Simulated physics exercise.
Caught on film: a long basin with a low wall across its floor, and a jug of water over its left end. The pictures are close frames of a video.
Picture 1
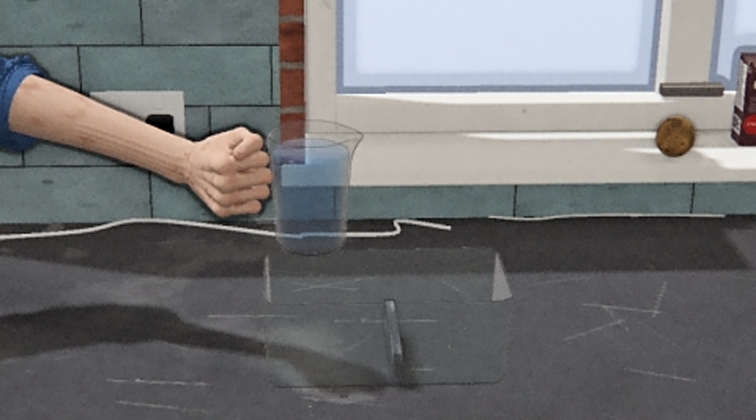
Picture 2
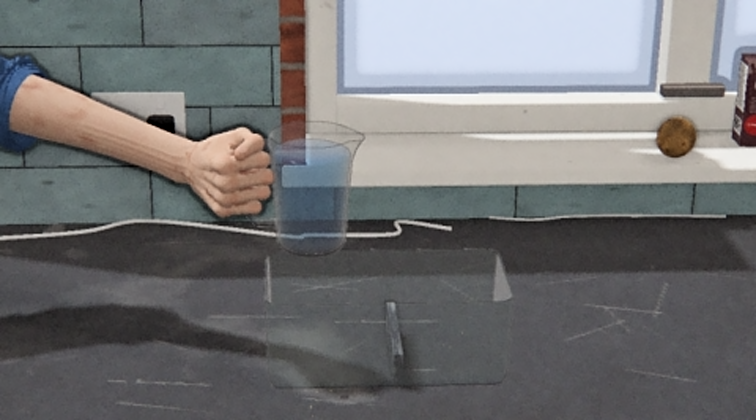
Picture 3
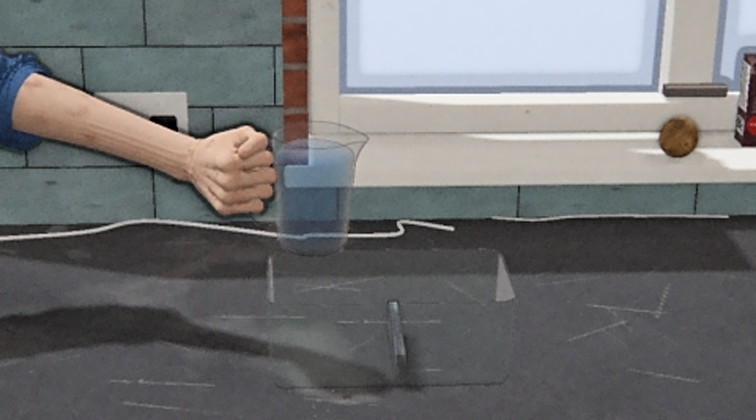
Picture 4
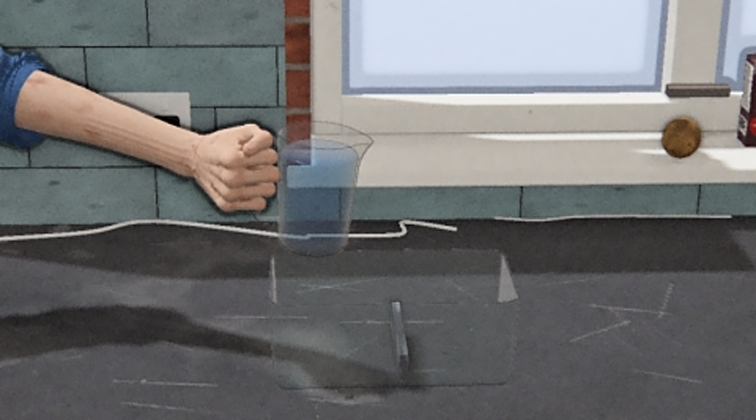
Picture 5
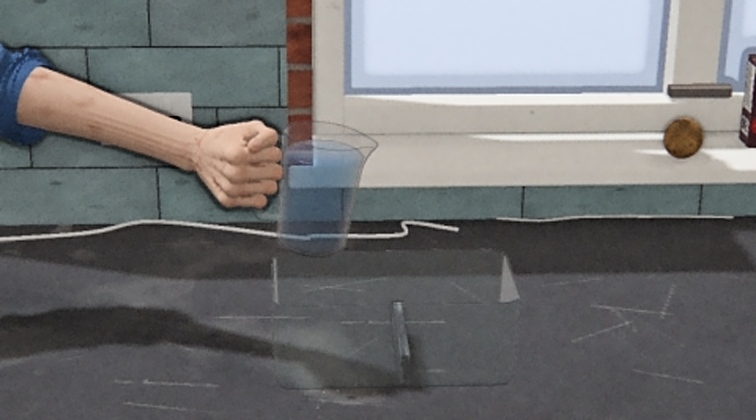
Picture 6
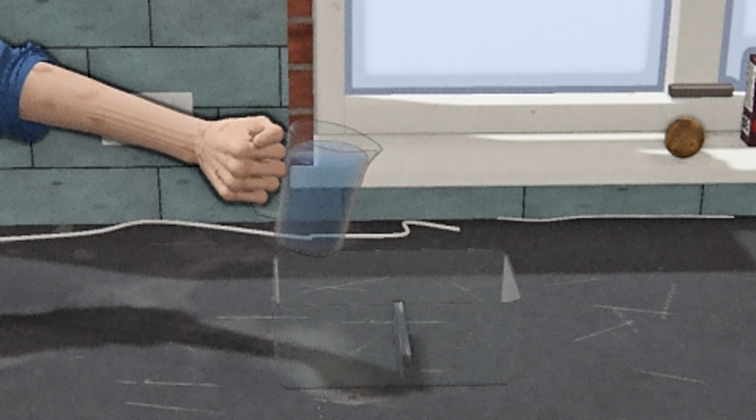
A glass jug of blue water slowly tilts to the right beside a closed fist.
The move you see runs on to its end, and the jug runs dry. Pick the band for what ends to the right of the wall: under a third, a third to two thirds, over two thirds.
It comes to above two thirds.
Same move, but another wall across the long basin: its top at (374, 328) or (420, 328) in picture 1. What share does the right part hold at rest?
The first gives 95 %, the second 45 %.
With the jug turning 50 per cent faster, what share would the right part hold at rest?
It comes to 70 per cent or so.
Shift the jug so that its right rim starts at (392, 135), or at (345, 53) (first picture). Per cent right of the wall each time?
In turn 85 and 80 in a hundred.
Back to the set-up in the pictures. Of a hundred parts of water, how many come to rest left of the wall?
Close to 20 per cent.
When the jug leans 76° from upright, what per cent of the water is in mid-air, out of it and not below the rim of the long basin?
Close to 15 per cent.
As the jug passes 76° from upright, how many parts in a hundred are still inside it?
It comes to 80 per cent or so.
A moment on, the jug is tipped on its side and 79 per cent is still to pour, 0 is left of the wall and 6 right of it.
Next, the jug is tipped right over and 18 per cent is still to pour, 7 is left of the wall and 61 right of it.
Then the jug is tipped right over and 0 per cent is still to pour, 21 is left of the wall and 79 right of it.
Later the jug is tipped right over and 0 per cent is still to pour, 22 is left of the wall and 78 right of it.
In the end 22 per cent lies left of the wall, 77 right of it and 1 outside.
